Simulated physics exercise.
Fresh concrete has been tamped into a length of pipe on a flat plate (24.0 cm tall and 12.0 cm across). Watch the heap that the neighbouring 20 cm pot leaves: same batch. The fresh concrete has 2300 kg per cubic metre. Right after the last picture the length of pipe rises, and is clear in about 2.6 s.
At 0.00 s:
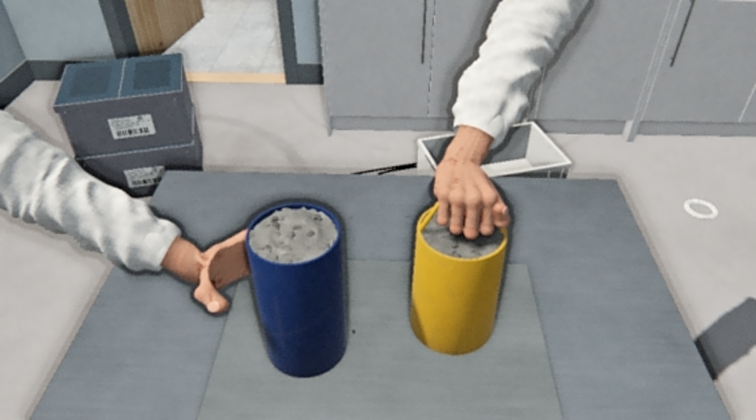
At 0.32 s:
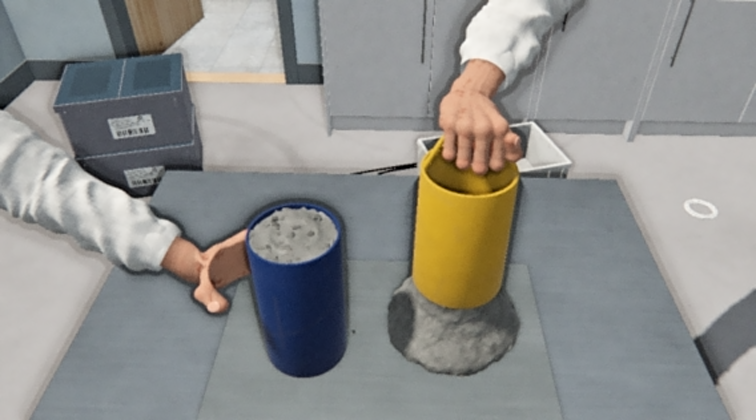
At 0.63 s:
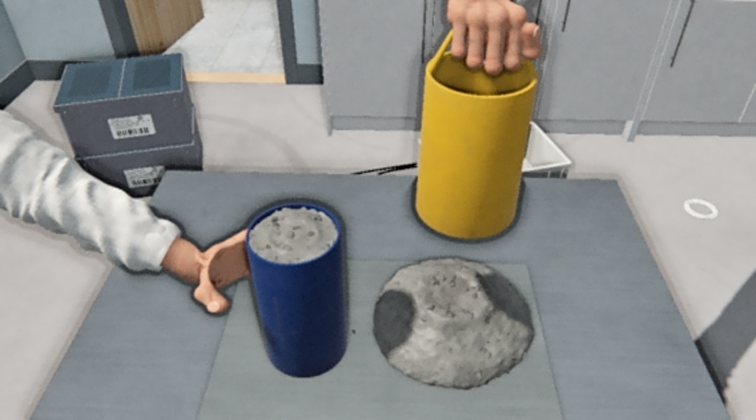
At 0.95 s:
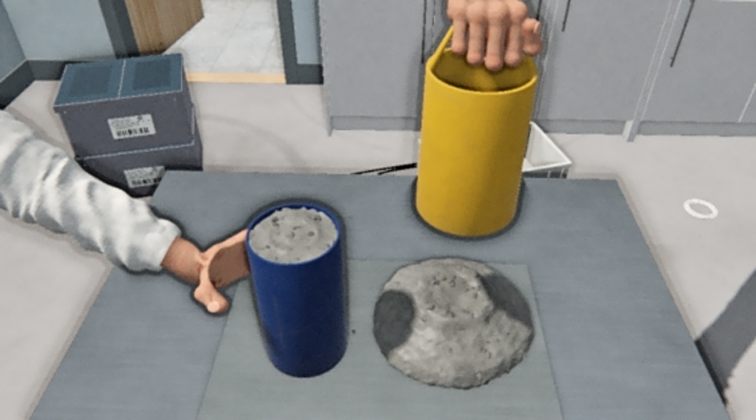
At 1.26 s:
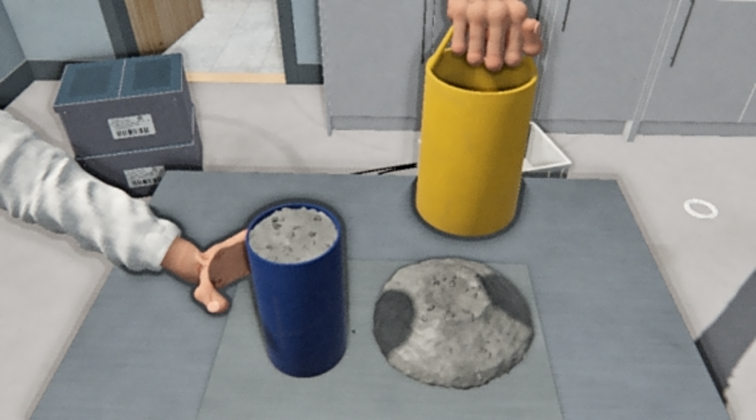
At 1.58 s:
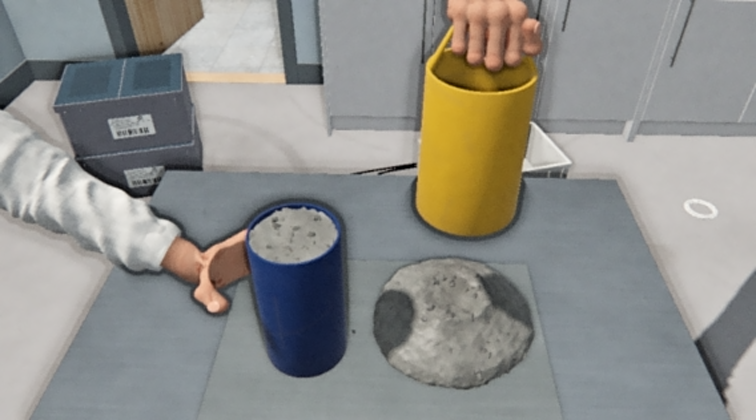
In a lab, a hand lifts a yellow pot off a slumping grey heap while another stays beside a filled blue pipe.
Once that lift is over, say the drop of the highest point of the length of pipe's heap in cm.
Close to 14 centimetres.
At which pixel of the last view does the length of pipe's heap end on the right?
Around (392, 347).
After 2.2 s, the length of pipe is up 5.2 cm; the fresh concrete has come down 4.7 cm to 19 cm and is 20 cm wide.
After 2.9 s, the length of pipe is up 15 cm; the fresh concrete has come down 14 cm to 9.8 cm and is 27 cm wide.
After 3.5 s, the length of pipe is up 24 cm; the fresh concrete has come down 14 cm to 9.8 cm and is 27 cm wide.
After 4.3 s, the length of pipe is clear; the fresh concrete has come down 14 cm to 9.8 cm and is 27 cm wide.
After 4.8 s, at rest, the length of pipe is clear; the fresh concrete has come down 14 cm to 9.8 cm and is 27 cm wide.
